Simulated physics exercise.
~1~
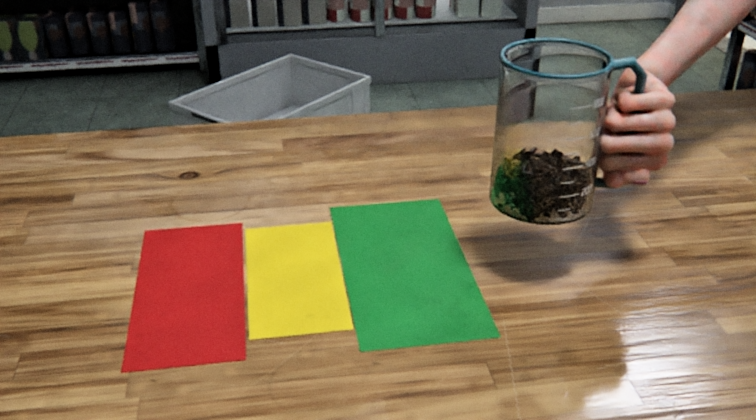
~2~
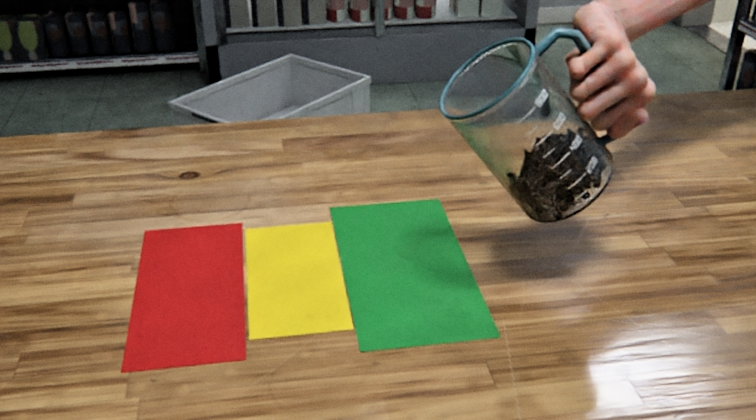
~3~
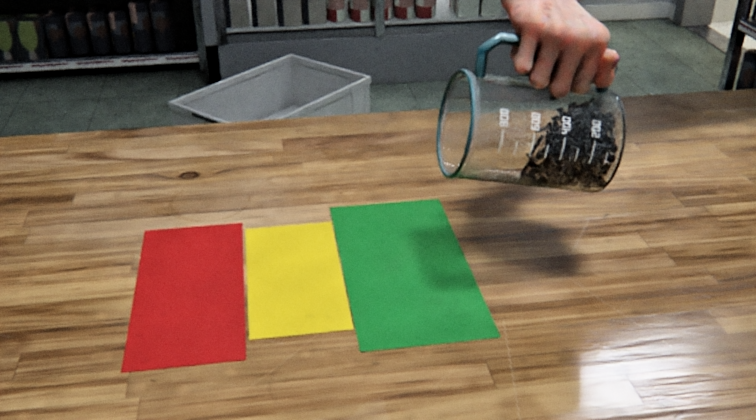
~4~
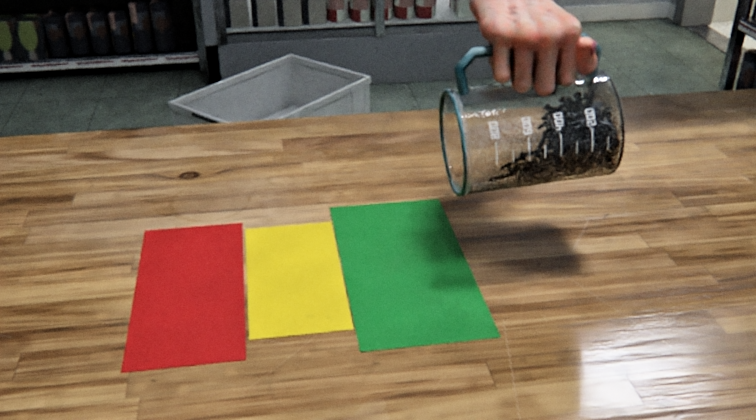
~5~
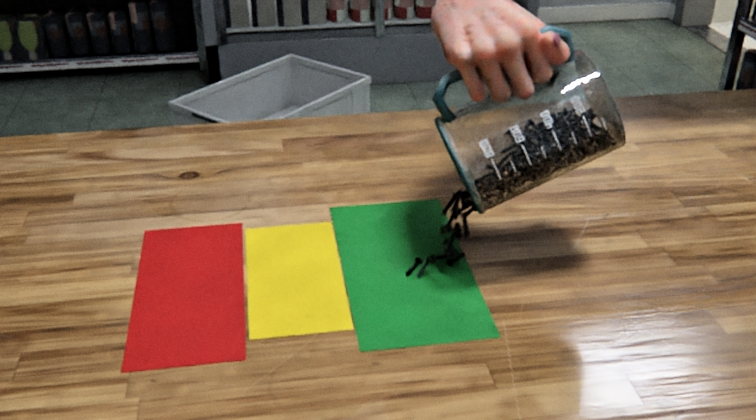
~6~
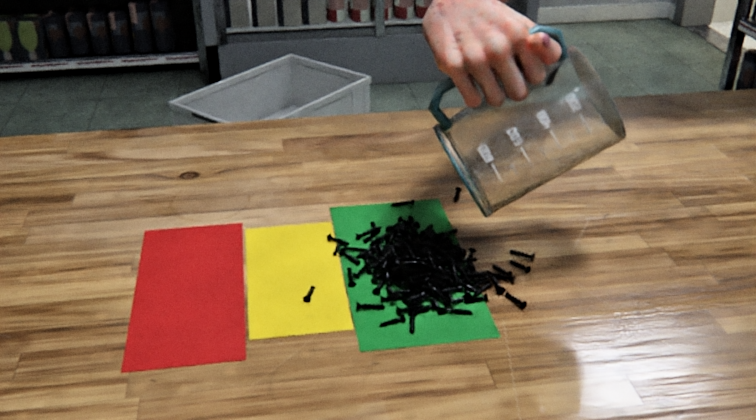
A hand tips a clear jug and pours black screws mostly onto the green mat.
